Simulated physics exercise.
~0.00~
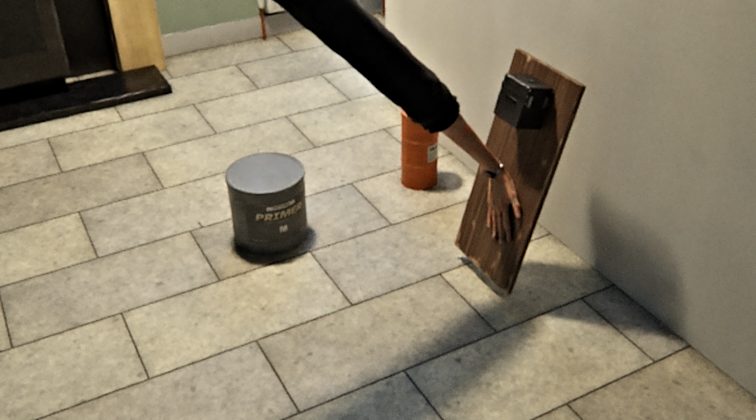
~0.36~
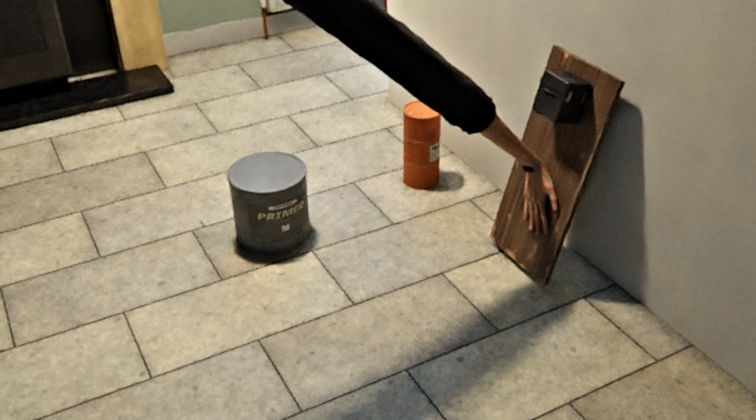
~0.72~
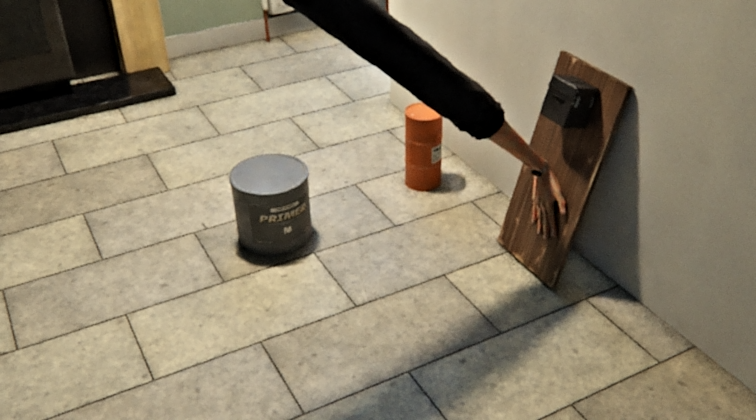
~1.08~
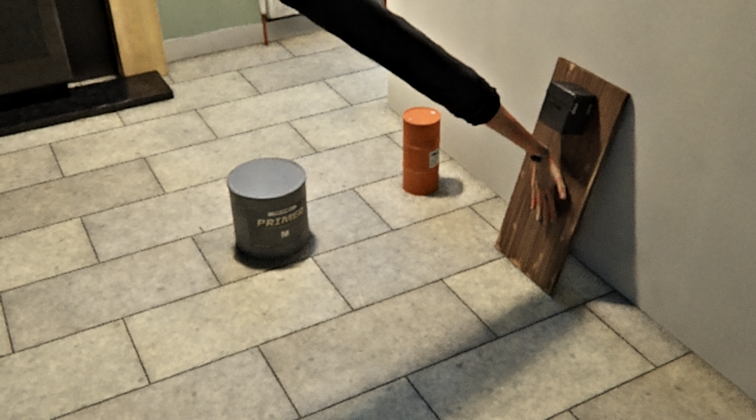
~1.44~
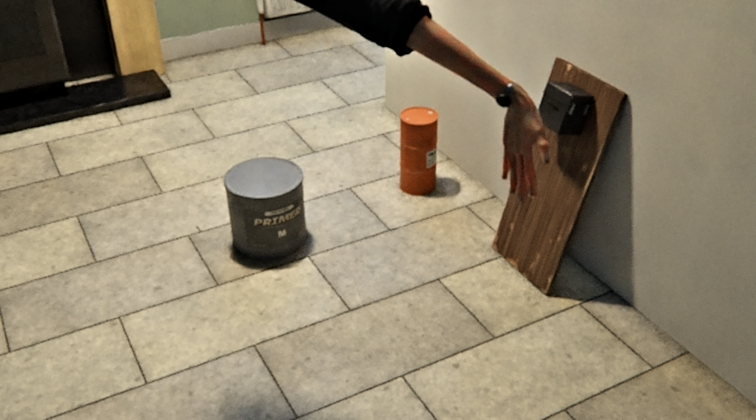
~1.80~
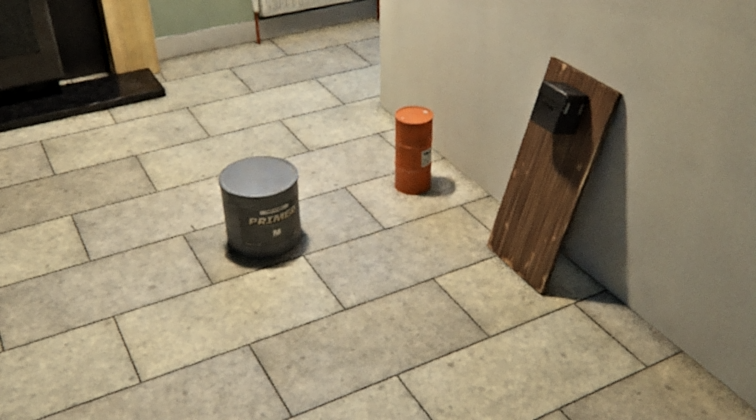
At the start, a dark-sleeved arm reaches in from above and holds a brown wooden board, with a small black box attached near its top, tilted close to a bare wall. A grey pail marked as primer and an orange canister stand nearby on the tiled floor. The hand moves the board a short way to the right until it leans against the wall. Then the hand lets go and draws back toward the upper left, leaving the view. The board stays leaning, and the pail and canister remain in place.
